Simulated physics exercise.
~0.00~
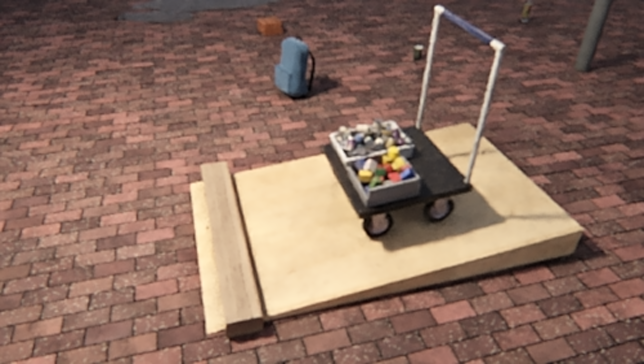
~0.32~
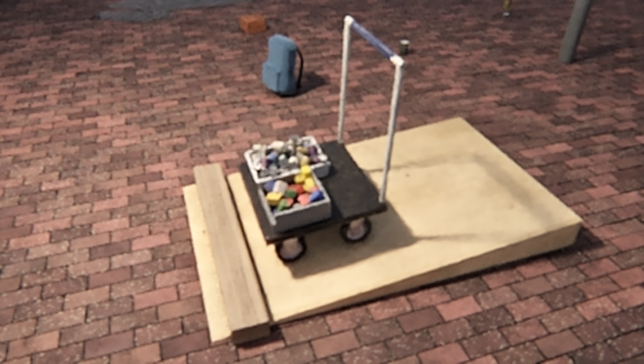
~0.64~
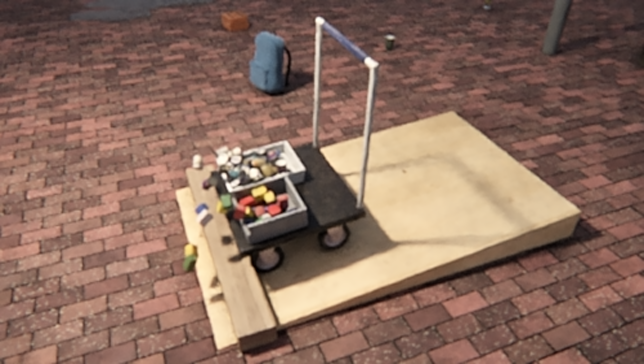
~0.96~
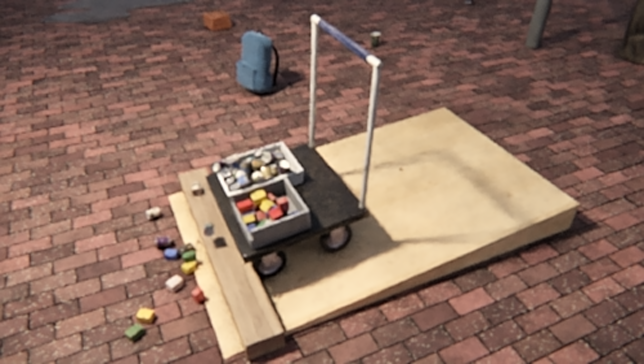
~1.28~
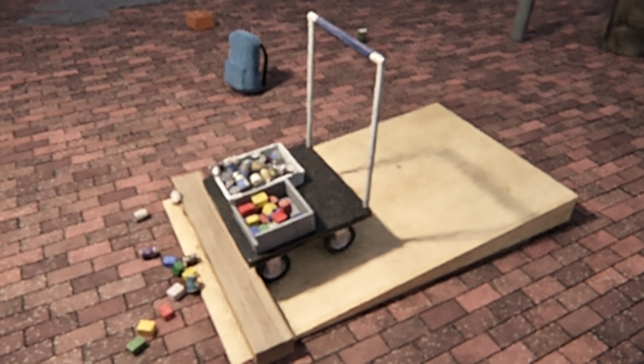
On a brick-paved square, a black flat cart carrying a grey basket of colourful toy bricks and a white basket of small tins rolled left down a wooden ramp and stopped at the kerb, spilling some of both onto the paving while most stayed aboard.
